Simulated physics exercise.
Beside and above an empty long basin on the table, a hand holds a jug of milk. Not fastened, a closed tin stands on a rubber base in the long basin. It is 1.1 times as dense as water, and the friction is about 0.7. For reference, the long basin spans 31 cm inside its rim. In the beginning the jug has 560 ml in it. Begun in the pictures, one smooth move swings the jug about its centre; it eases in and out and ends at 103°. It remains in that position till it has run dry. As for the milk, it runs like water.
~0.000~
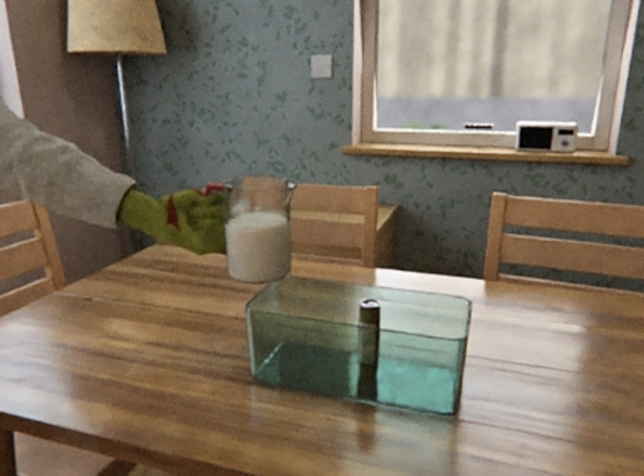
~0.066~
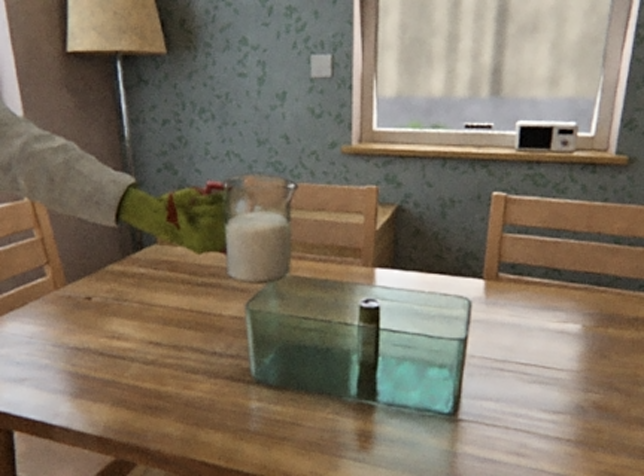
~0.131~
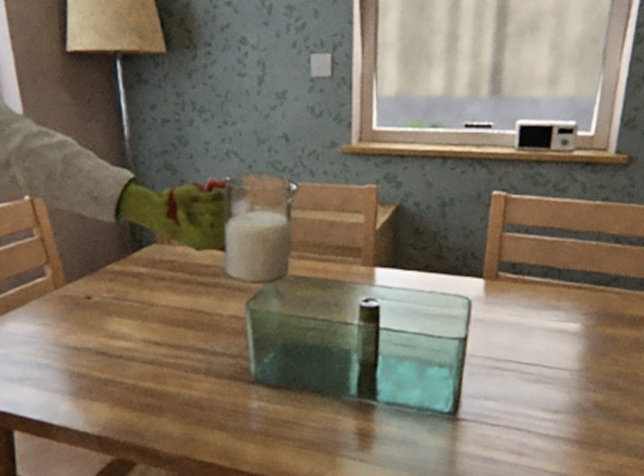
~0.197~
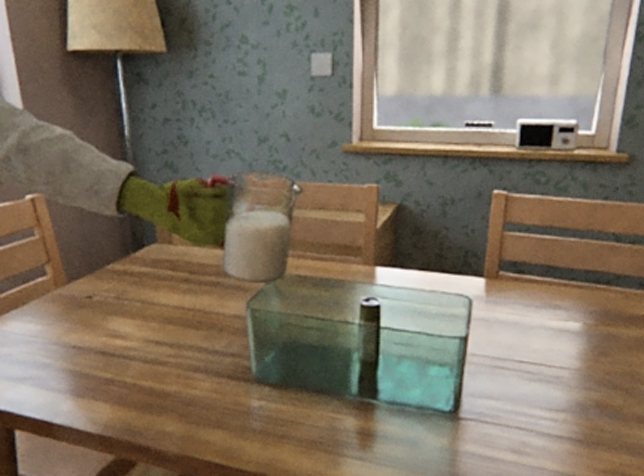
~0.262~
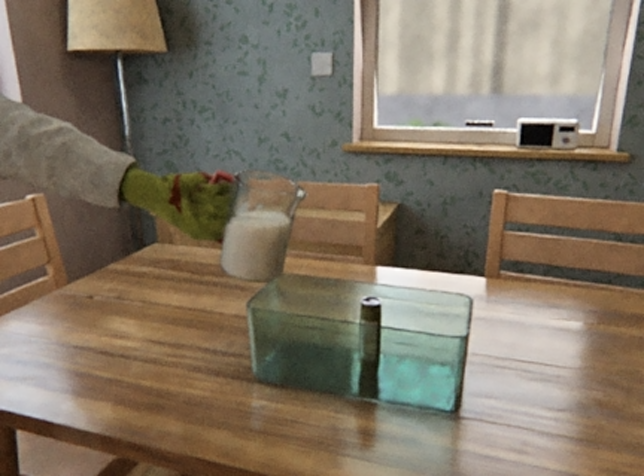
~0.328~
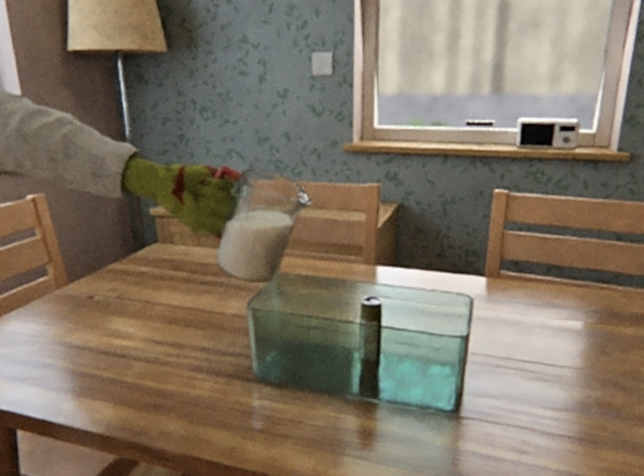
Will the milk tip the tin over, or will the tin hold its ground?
It holds its ground.
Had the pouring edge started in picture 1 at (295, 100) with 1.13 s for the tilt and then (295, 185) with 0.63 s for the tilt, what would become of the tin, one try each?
Try 1: Tipped over; try 2: Still standing.
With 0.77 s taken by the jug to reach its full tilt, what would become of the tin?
The tin keeps standing.
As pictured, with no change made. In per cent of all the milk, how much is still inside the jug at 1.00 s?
44 %.
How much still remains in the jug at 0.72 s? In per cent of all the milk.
Close to 96 percent of the liquid remains at that time.
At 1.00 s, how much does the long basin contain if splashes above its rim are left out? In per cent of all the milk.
About 40 %.
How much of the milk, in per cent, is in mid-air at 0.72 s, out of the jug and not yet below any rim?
Roughly 5 percent.
By 0.72 s the tilt is 73° and 95 per cent is still to pour; the tin stands where it began.
By 1.00 s the tilt is 100° and 44 per cent is still to pour; the tin stands where it began.
By 1.30 s the tilt is 103° and 8 per cent is still to pour; the tin stands where it began.
By 1.63 s the tilt is 103° and 1 per cent is still to pour; the tin stands where it began.
At rest the tin stands where it began.
